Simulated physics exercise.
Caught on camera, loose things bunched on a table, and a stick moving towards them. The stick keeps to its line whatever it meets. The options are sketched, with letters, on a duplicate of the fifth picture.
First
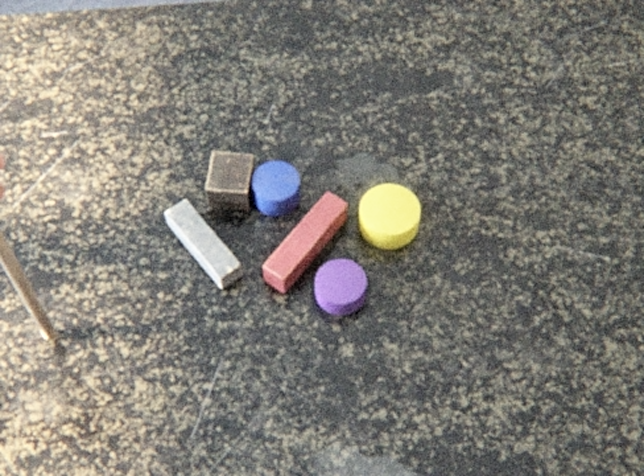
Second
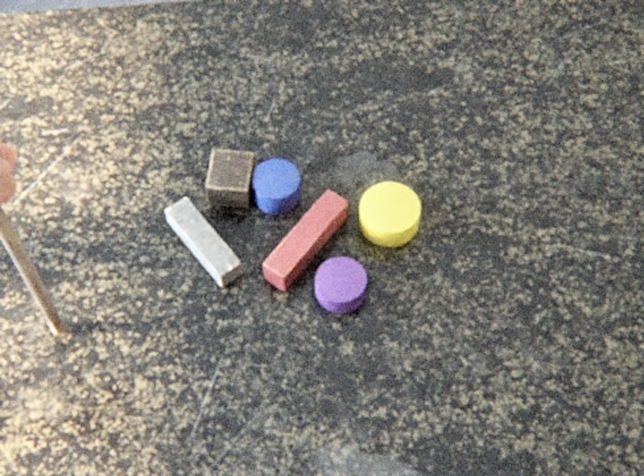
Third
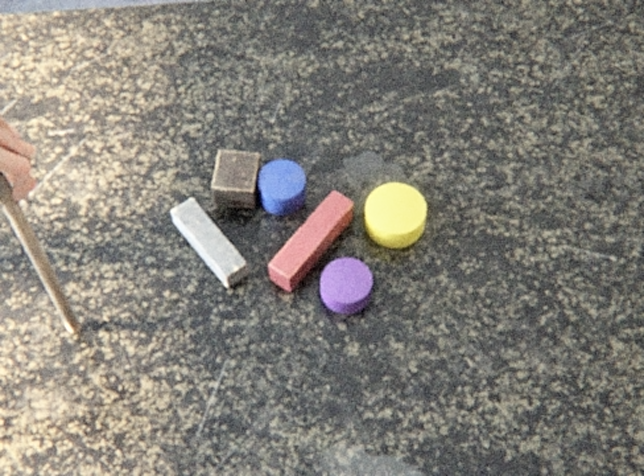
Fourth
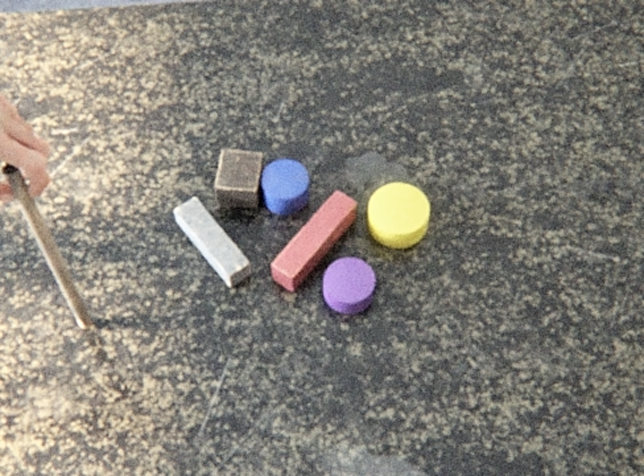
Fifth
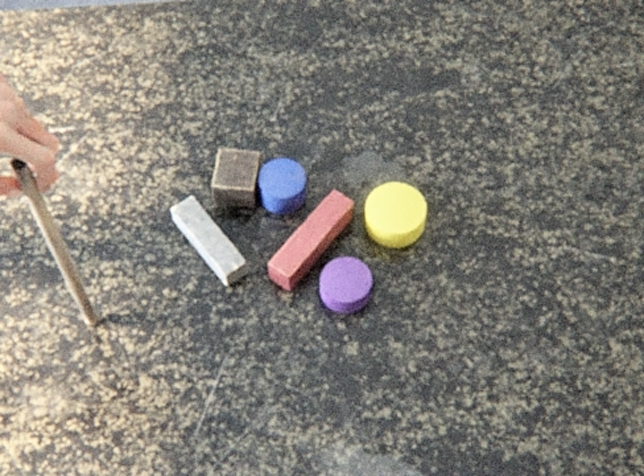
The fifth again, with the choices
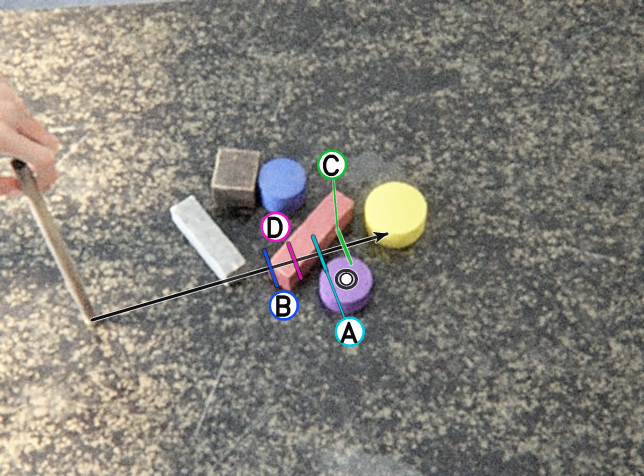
Hand holding a thin stick moving in slowly from the left towards small coloured blocks and discs bunched on a speckled table.
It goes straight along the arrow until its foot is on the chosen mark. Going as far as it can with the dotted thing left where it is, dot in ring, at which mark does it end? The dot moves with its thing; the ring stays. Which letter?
No farther than D.
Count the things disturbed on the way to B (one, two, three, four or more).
It has moved one.
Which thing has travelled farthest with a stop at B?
It is the grey bar.
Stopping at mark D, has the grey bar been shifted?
Yes.
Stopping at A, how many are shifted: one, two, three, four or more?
Three.
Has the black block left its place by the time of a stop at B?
By then, no.
On the copy, A at (319, 253); B at (271, 268); C at (344, 246); D at (295, 261); the arrow from (92, 320) to (387, 234); the white dot at (347, 279).
On D. First, foot of the stick (167, 299).
Then, foot of the stick (239, 278); grey bar (217, 236).
Finally, foot of the stick (295, 261); grey bar (221, 232); red bar (321, 244); the dot is still in its ring.
By contrast, A shifts the dotted thing to (366, 291); B keeps the dot in but is short; C shifts the dotted thing to (391, 293).
